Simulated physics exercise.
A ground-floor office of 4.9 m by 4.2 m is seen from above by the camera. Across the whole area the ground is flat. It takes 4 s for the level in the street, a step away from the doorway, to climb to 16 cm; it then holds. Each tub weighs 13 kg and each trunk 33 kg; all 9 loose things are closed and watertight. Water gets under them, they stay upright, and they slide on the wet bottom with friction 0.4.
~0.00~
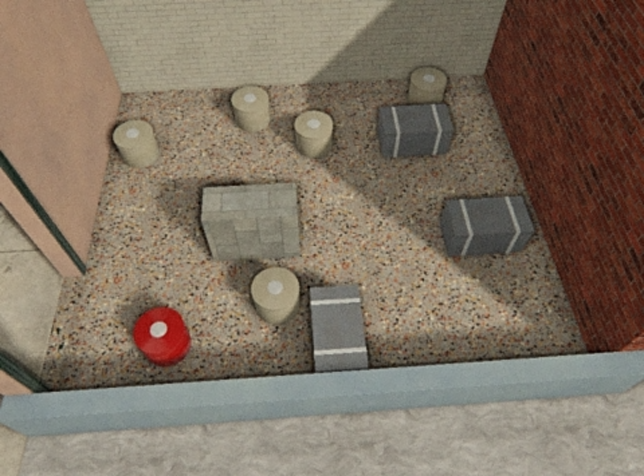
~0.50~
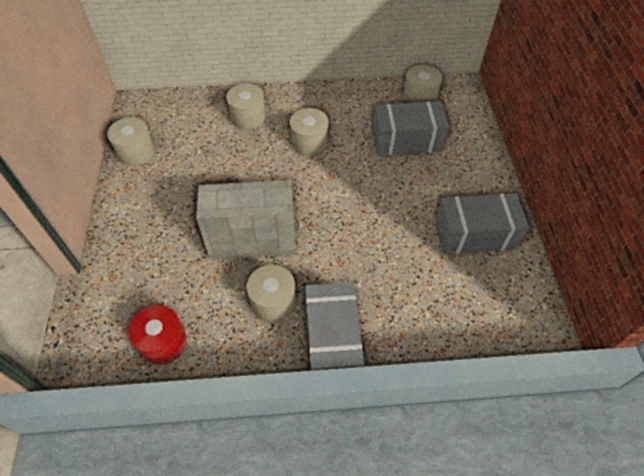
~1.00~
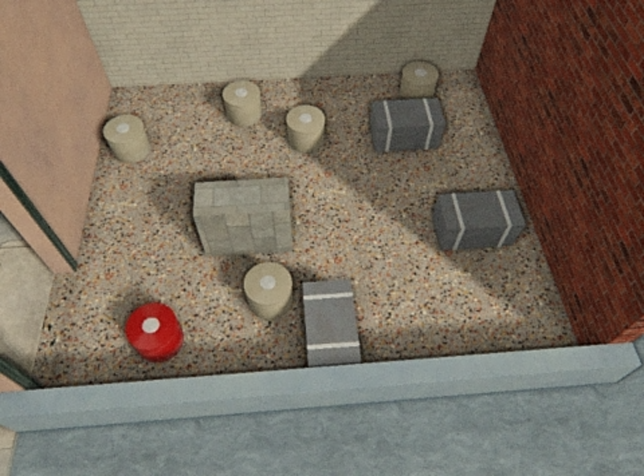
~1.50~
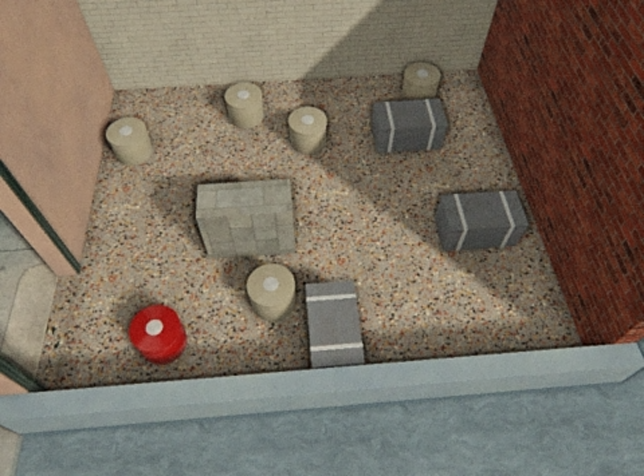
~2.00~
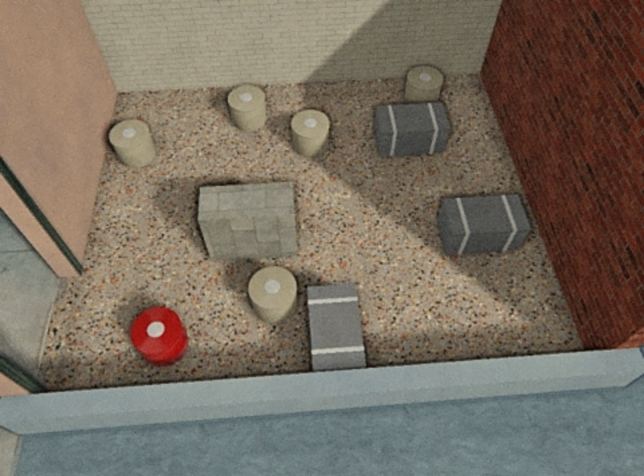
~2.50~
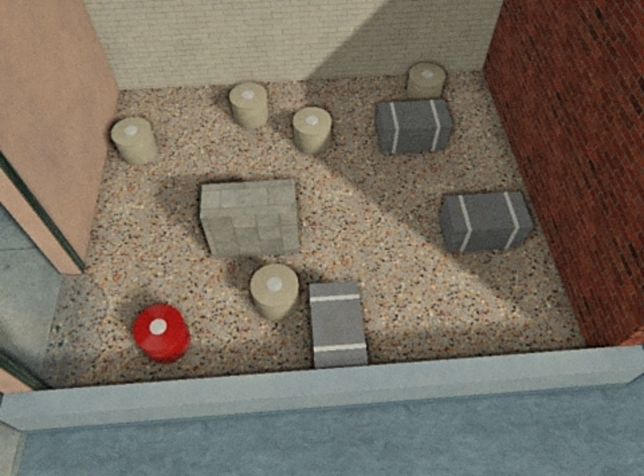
In this clip, water spreads across the pavement outside a low wall and appears in the side area at left, while the red tub, pale cylinders and gray blocks stay in place on the speckled floor as the view shifts slightly.
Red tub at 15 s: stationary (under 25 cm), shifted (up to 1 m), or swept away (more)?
It's set to be hauled off.
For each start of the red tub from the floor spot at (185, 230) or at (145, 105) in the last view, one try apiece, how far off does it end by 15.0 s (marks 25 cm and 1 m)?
I'd expect it to remain in place the first time and to remain in place the second time.
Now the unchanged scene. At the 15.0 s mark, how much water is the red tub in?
About 11 cm.
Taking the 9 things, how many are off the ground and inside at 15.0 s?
Count: 4.
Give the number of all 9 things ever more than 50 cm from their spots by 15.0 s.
That adds up to 4.
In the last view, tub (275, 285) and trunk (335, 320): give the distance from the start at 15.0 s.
200 cm and 200 cm respectively.
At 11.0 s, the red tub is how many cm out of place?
Shift: About 300 cm.
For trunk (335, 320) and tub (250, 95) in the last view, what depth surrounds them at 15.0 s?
About 11 and 5 cm.
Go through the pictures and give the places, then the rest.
In the first frame, the red tub at (159, 330) rests on the ground; 0.0 m2 under water; 0 of 9 have shifted.
In the second frame, the red tub at (154, 328), on the bottom; water covers 0.0 m2; 0 of 9 have shifted.
In the third frame, the red tub at (151, 326) rests on the ground; water covers 0.0 m2; 0 of 9 have shifted.
In the fourth frame, the red tub at (155, 328), on the bottom; water covers 0.0 m2; 0 of 9 have shifted.
In the fifth frame, the red tub at (156, 330) rests on the ground; water covers 0.0 m2; 0 of 9 have shifted.
In the sixth frame, the red tub at (158, 327) rests on the ground; 0.3 m2 under water; 0 of 9 have shifted.
After 3.5 s the red tub is near (158, 327), 0.0 m from its start, aground; 0 afloat.
After 6.8 s the red tub is near (287, 329), 1.2 m from its start, afloat; 1 afloat.
After 11.0 s the red tub is near (472, 338), 2.8 m from its start, aground; 0 afloat.
After 15.0 s the red tub is near (536, 322), 3.4 m from its start, afloat; 4 afloat.
